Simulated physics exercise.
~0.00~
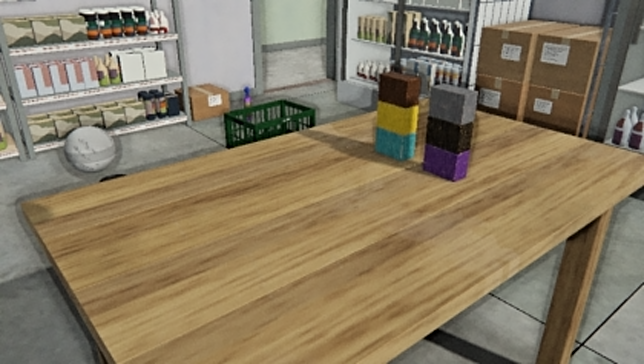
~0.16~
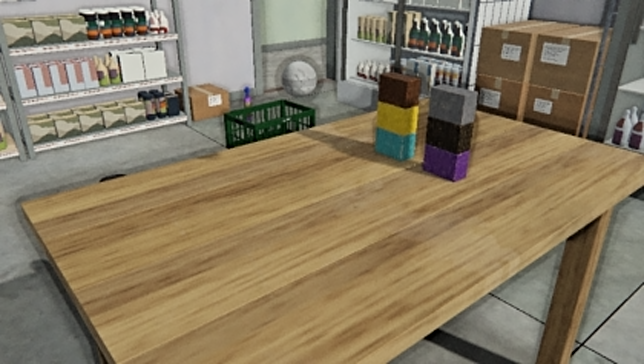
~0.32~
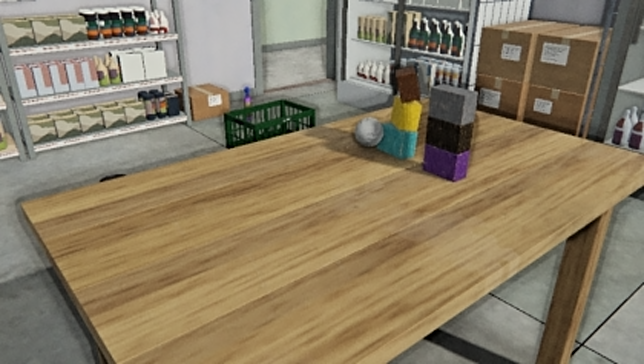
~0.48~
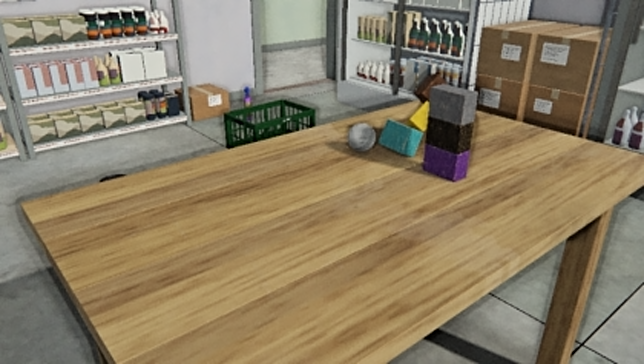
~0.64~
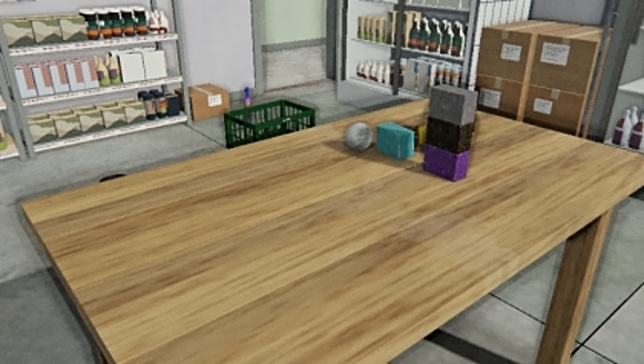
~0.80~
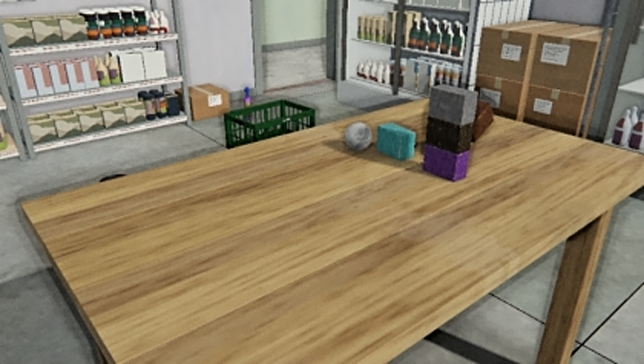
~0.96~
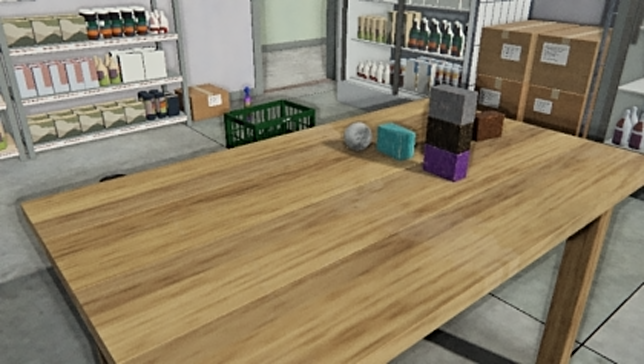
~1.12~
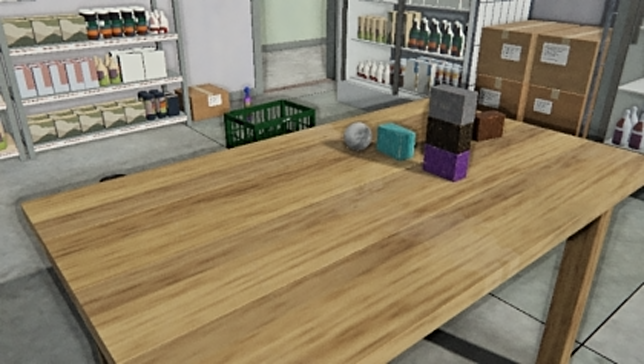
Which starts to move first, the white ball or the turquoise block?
The white ball moves first, flying in toward the blocks, and the turquoise block only shifts after the ball has reached it.
